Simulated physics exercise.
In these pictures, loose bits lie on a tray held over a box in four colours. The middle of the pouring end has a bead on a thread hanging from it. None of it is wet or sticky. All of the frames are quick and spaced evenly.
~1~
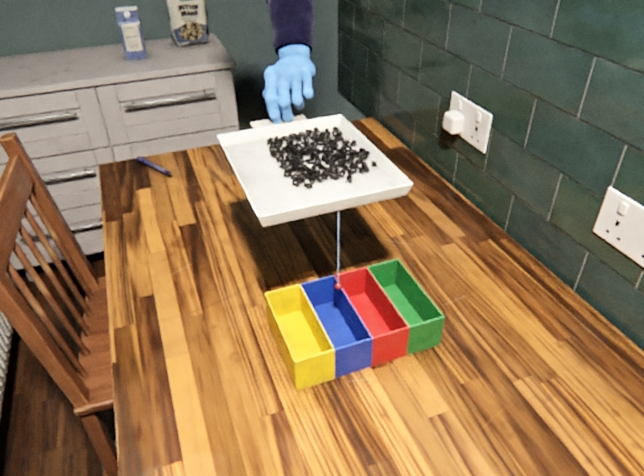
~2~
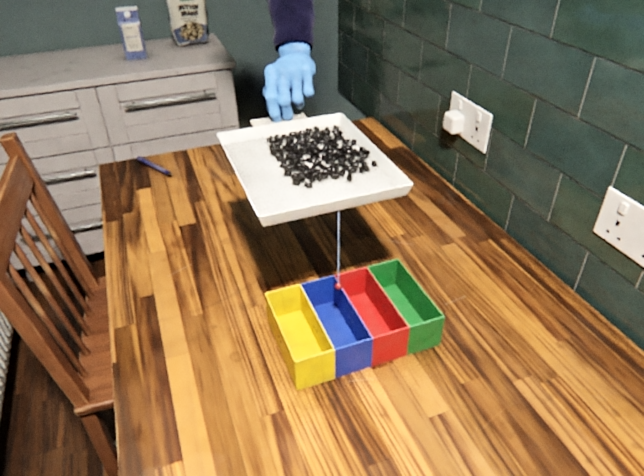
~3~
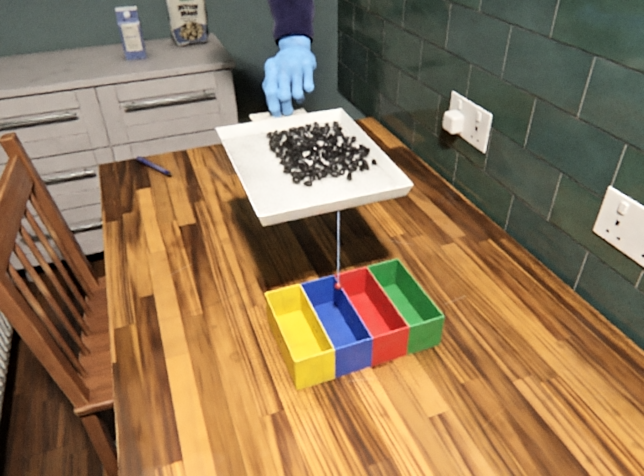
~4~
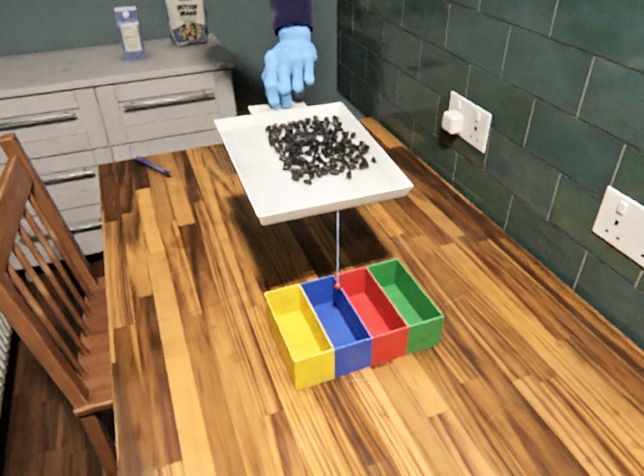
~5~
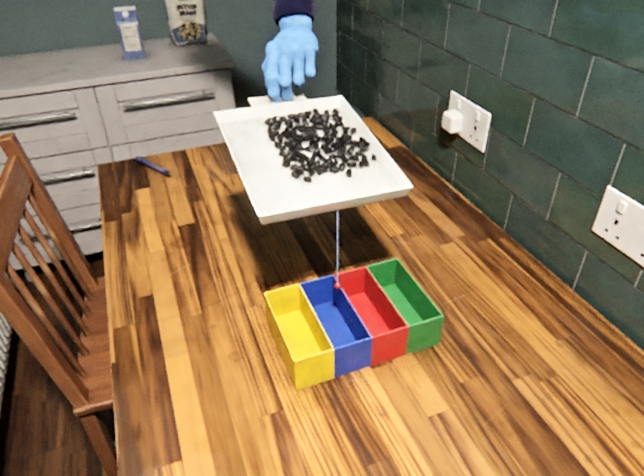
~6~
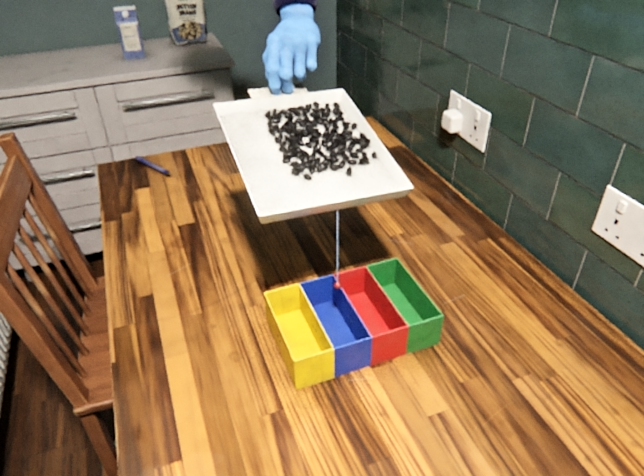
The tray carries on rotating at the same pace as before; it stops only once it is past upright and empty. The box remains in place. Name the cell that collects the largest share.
Green.
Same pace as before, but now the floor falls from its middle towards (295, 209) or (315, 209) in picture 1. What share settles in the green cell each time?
In turn 0 and 0 in a hundred.
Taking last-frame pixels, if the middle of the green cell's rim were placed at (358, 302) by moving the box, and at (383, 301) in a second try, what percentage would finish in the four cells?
First 30 %, then 60 %.
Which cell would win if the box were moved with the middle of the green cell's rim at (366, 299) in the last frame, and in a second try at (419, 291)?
The green one, then that red cell.
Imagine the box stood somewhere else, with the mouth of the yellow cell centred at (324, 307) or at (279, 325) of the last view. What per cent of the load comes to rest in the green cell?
It works out to 10 percent and then 40 percent.
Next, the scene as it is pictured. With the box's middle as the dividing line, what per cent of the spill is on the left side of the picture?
Share on the left: Near 10 %.
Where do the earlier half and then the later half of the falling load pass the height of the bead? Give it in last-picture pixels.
Starting near (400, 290), moving on to near (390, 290).
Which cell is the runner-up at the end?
Second is the cell in red.
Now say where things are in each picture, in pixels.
Corners of the pouring end at (262, 214) and (407, 182), level; middle of the load at (314, 152), black beans; bead on its thread at (338, 286); yellow cell at (315, 367); blue cell at (353, 355); red cell at (390, 344); green cell at (425, 333), in the first picture.
Corners of the pouring end at (262, 213) and (407, 182), level; middle of the load at (314, 151), in the second picture.
Corners of the pouring end at (262, 213) and (408, 183), tipped barely, lowest at the right corner; middle of the load at (314, 148), in the third picture.
Corners of the pouring end at (262, 213) and (407, 184), tipped a little, lowest at the right corner; middle of the load at (314, 144), in the fourth picture.
Corners of the pouring end at (262, 213) and (407, 185), tipped a little, lowest at the right corner; middle of the load at (314, 139), in the fifth picture.
Corners of the pouring end at (262, 212) and (408, 185), tipped a little, lowest at the right corner; middle of the load at (315, 135); yellow cell at (314, 366); blue cell at (353, 354); red cell at (389, 343); green cell at (425, 332), in the sixth picture.
Soon after the last picture, tray tipped steeply; all on the tray.
A little later, tray tipped right over; most on the tray; a small part in the green cell; a stray few in the blue cell; a stray few in the yellow cell; a stray few in the red cell; a stray few falling or outside the box.
Later still, tray tipped past a quarter turn; about half in the green cell; about a quarter in the red cell; a small part in the blue cell; a stray few in the yellow cell; a small part falling or outside the box.
At rest, tray tipped past a quarter turn; about half in the green cell; about a quarter in the red cell; a small part in the blue cell; a stray few in the yellow cell; a small part outside the box.
